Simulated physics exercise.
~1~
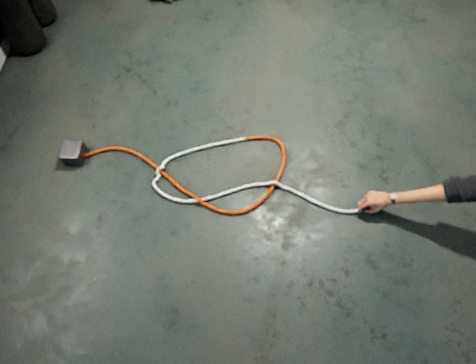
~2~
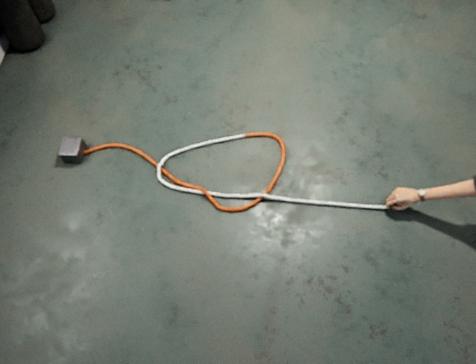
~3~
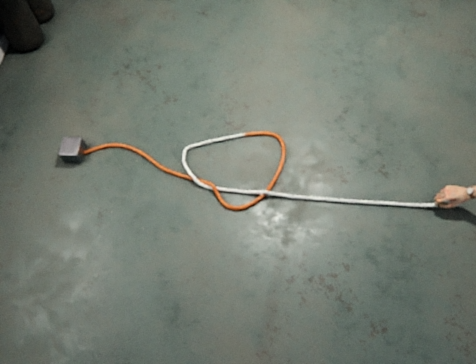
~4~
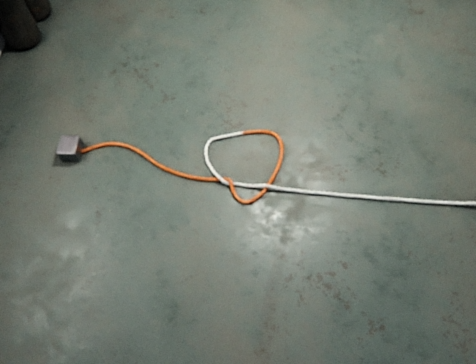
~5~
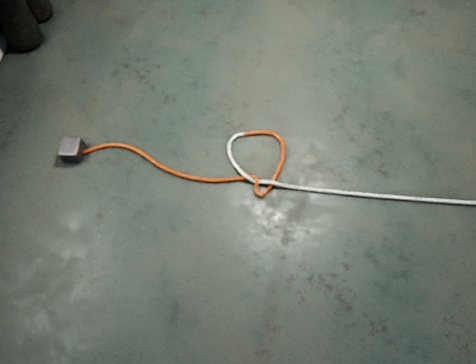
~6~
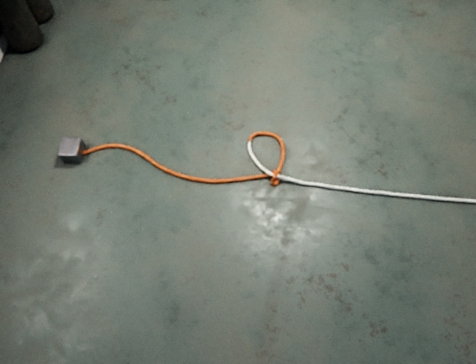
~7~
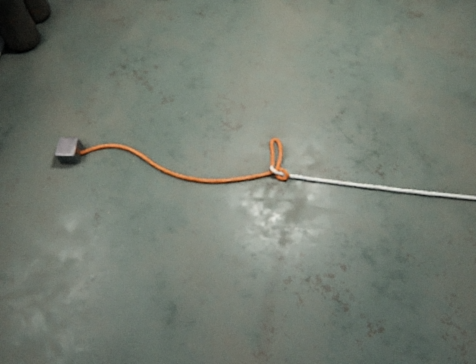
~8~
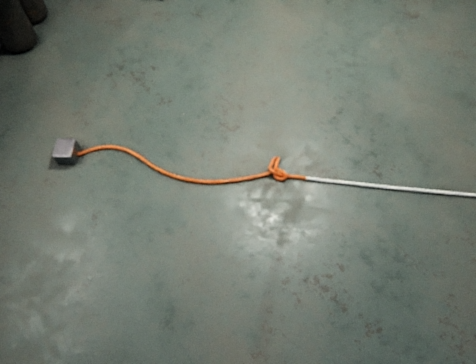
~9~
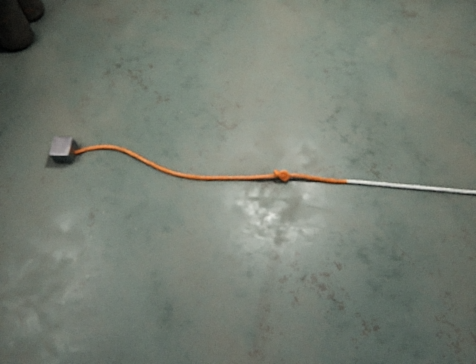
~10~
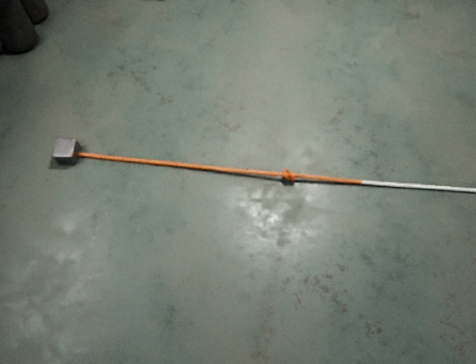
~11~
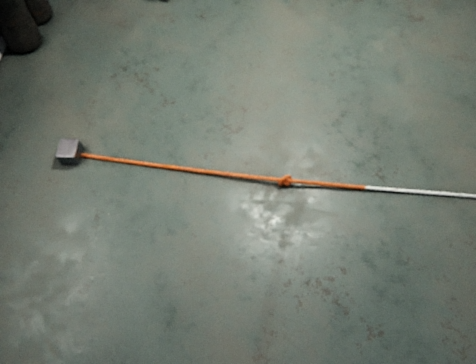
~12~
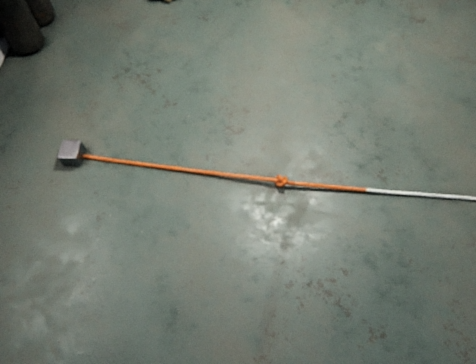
Hand pulling the white end of a looped orange and white rope rightward, loops shrinking into a small knot as it straightens taut.
